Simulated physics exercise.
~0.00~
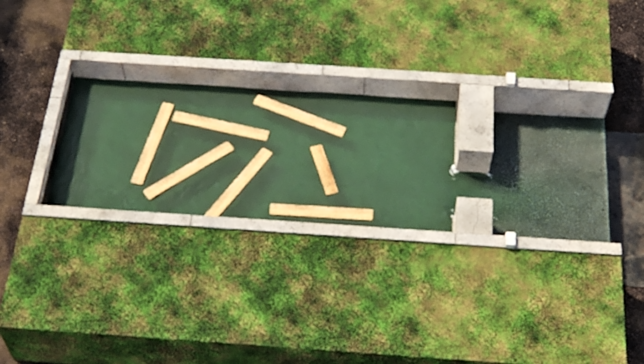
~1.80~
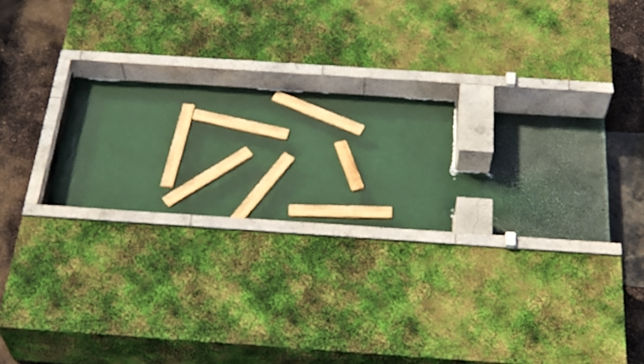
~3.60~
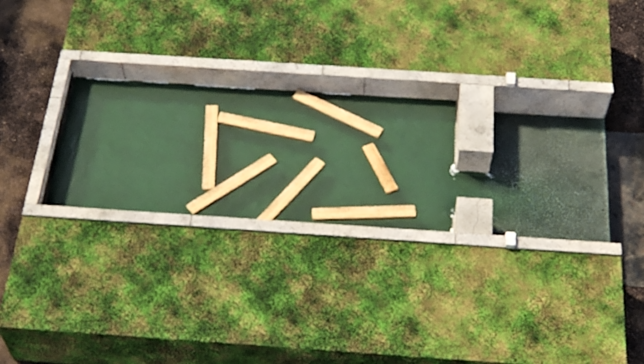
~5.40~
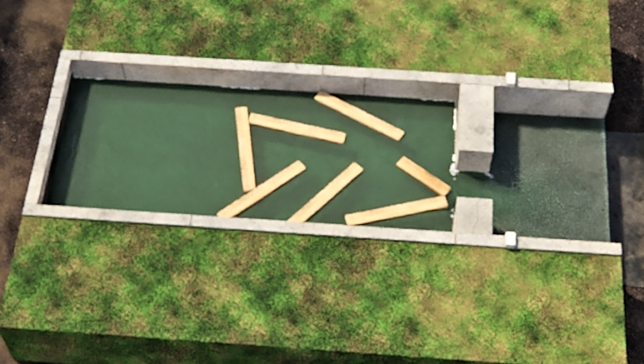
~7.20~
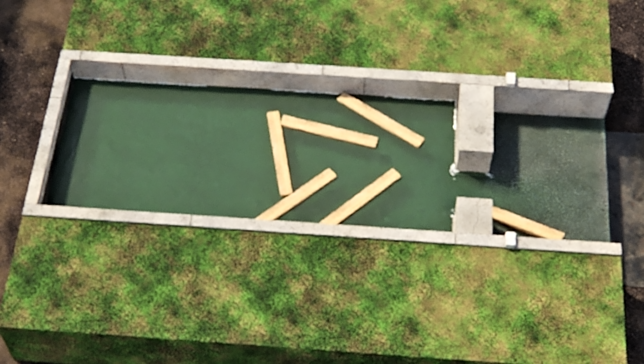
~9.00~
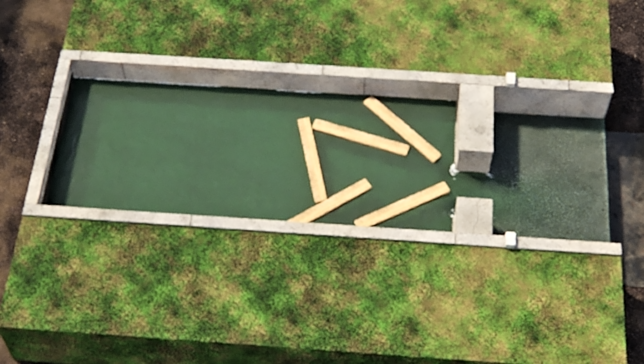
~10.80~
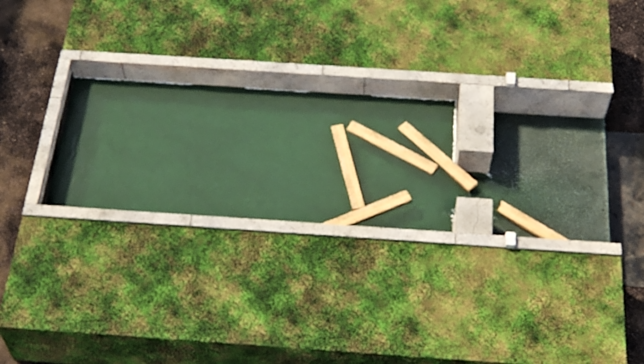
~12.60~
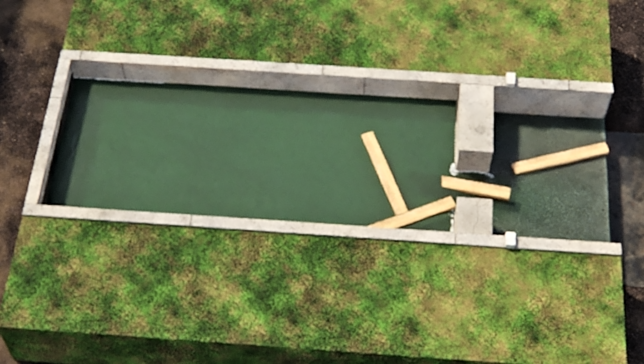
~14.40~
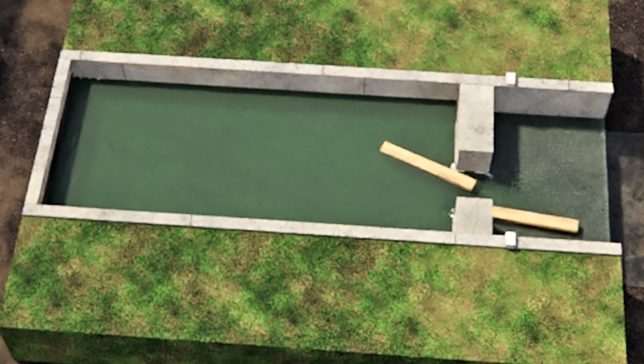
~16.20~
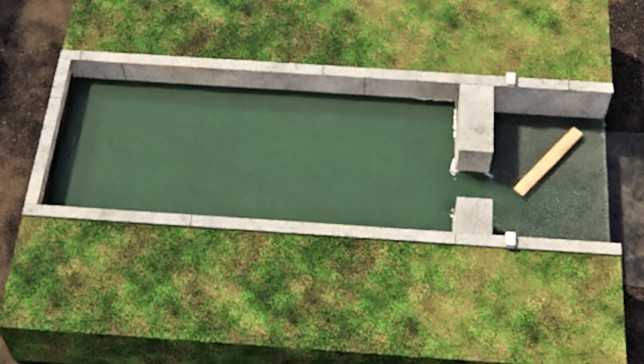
In a walled channel of green water between grassy banks, seven pale wooden planks drifted to the right, bunched toward a narrow gap, and slipped through it past the white posts until the last one floated beyond, leaving the wide pool empty.
